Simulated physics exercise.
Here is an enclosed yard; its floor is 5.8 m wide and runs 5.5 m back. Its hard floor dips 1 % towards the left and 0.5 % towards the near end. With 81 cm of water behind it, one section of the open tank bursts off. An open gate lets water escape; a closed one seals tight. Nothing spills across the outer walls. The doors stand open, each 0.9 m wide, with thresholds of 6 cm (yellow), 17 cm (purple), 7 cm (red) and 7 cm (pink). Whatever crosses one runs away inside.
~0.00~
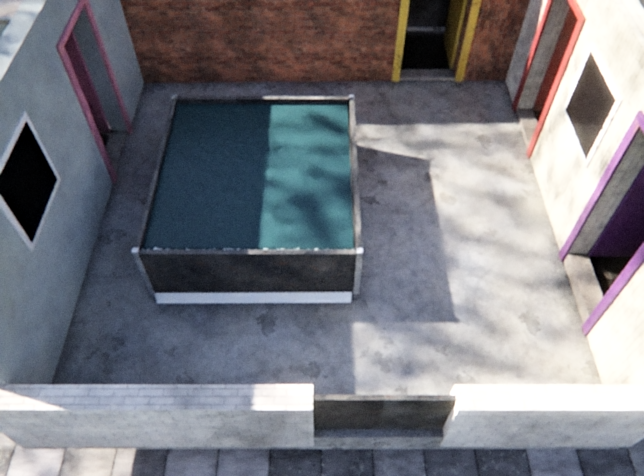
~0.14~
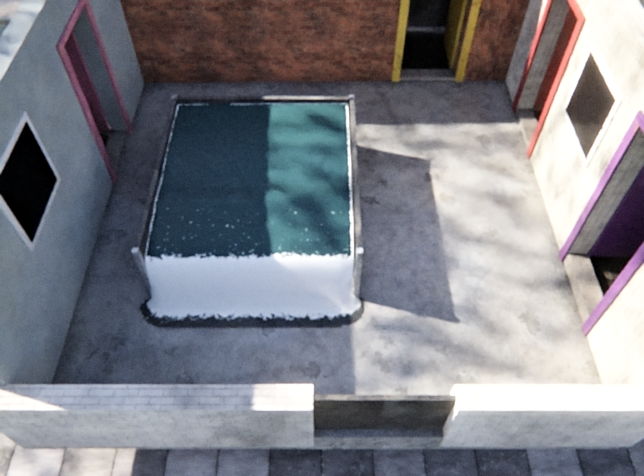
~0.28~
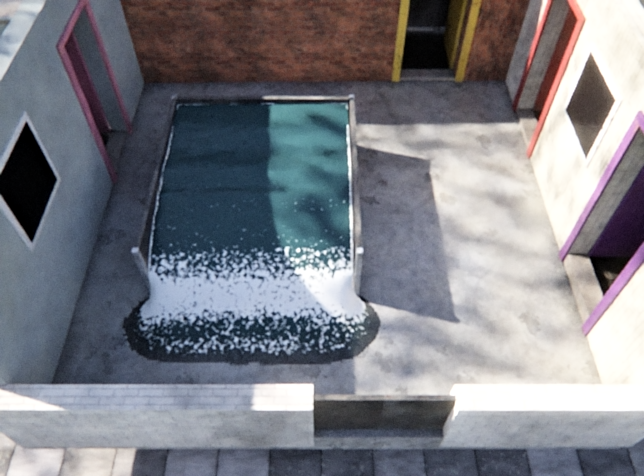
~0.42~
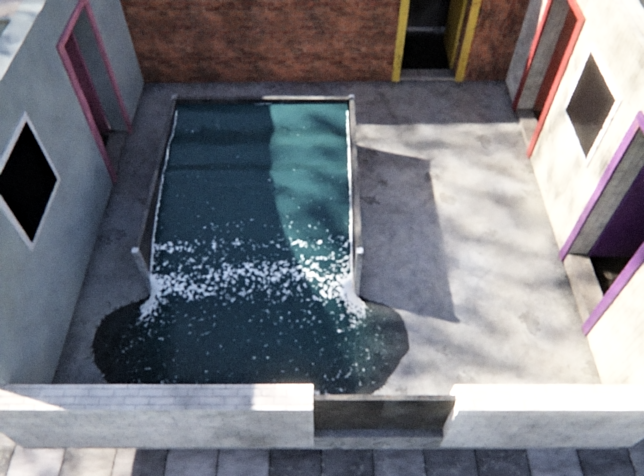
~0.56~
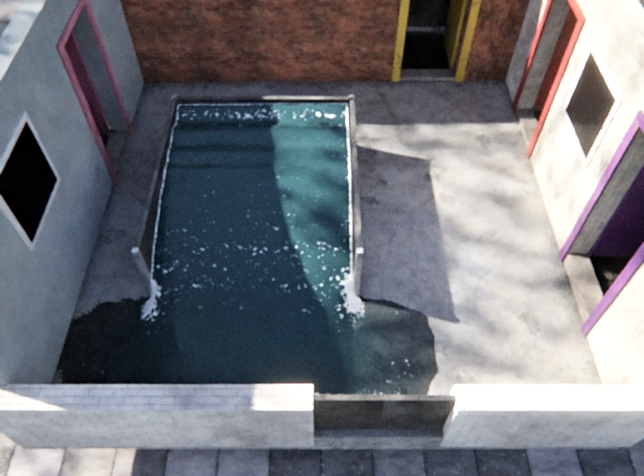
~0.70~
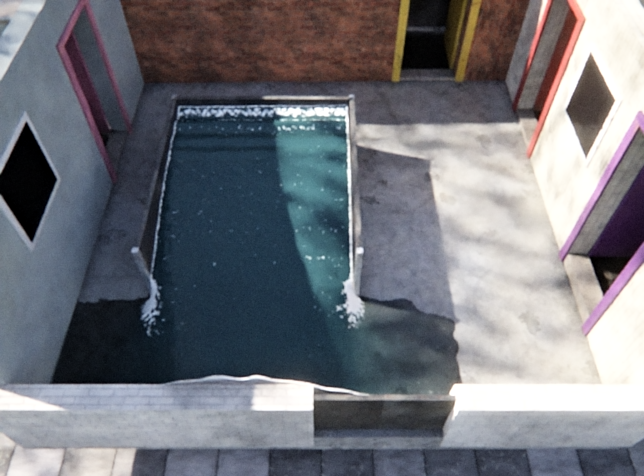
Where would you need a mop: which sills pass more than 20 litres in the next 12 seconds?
The water let in: At the yellow door it exceeds the limit; at the purple door it goes over the limit; at the red door it exceeds the limit; at the pink door it exceeds the limit.
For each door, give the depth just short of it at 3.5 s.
In cm: Yellow 3, purple 28, red 7, pink 9.
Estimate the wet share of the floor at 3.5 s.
Some 75 per cent of it.
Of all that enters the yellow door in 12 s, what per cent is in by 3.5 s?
Some 0 per cent by then.
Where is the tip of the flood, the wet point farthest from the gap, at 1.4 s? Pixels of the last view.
Around (605, 413).
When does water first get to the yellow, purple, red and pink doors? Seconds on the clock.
Arrival: Yellow 3.6 s, purple 1.8 s, red 2.8 s, pink 2.2 s.
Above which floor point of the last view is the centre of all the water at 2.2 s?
At about (264, 302).
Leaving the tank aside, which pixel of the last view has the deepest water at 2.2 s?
Around (61, 414).
After 1.4 s water covers 25 % of the floor and is deepest (74 cm) near (44, 415); yellow door not reached, purple door not reached, red door not reached, pink door not reached.
After 2.2 s water covers 45 % of the floor and is deepest (66 cm) near (61, 414); yellow door not reached, purple door 26 cm at the sill, 1 L in, red door not reached, pink door 3 cm at the sill, 0 L in.
After 3.5 s water covers 75 % of the floor and is deepest (57 cm) near (144, 86); yellow door not reached, purple door 28 cm at the sill, 57 L in, red door 7 cm at the sill, 0 L in, pink door 9 cm at the sill, 0 L in.
After 7.0 s water covers 100 % of the floor and is deepest (22 cm) near (524, 154); yellow door 17 cm at the sill, 217 L in, purple door 11 cm at the sill, 89 L in, red door 22 cm at the sill, 52 L in, pink door 10 cm at the sill, 18 L in.
After 12.0 s water covers 100 % of the floor and is deepest (20 cm) near (144, 86); yellow door 11 cm at the sill, 339 L in, purple door 10 cm at the sill, 90 L in, red door 10 cm at the sill, 187 L in, pink door 18 cm at the sill, 111 L in.
